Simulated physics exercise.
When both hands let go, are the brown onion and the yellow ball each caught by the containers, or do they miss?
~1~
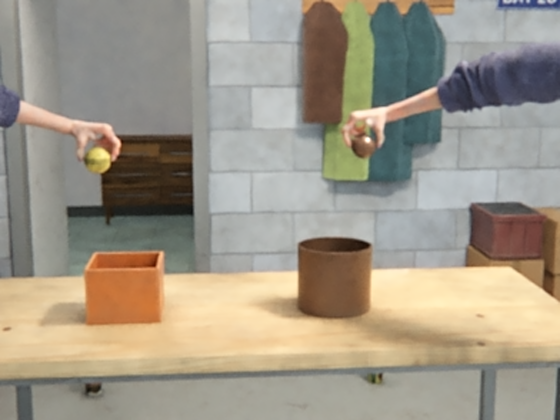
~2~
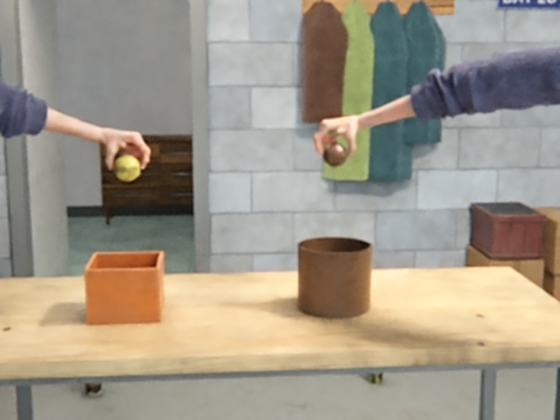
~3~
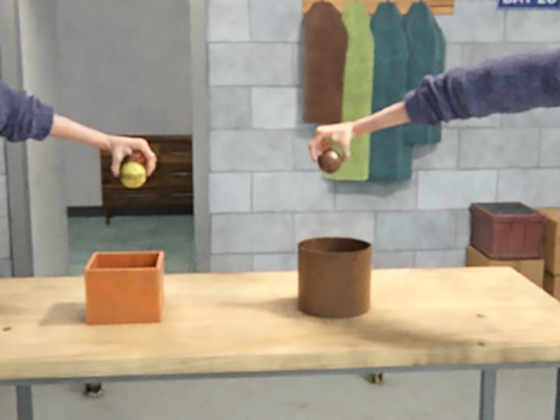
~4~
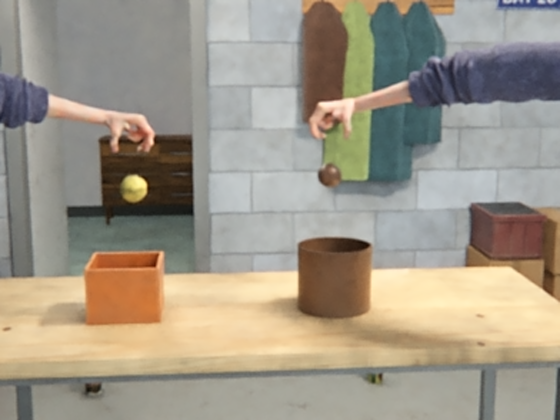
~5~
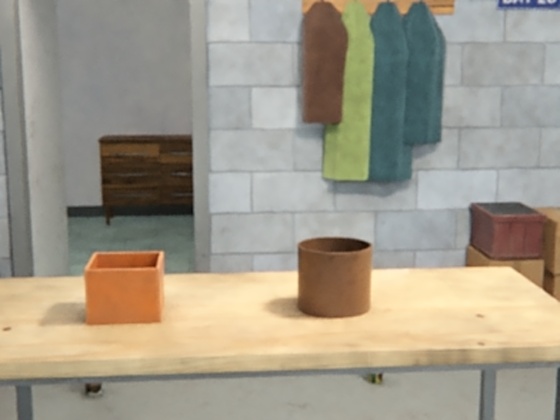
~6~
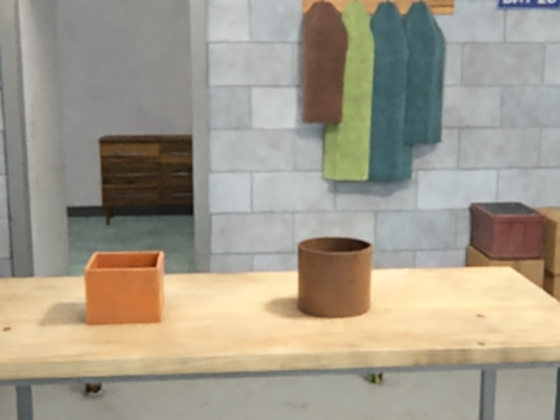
Both are caught. The brown onion drops into the round pot on the right, and the yellow ball drops into the orange container on the left.
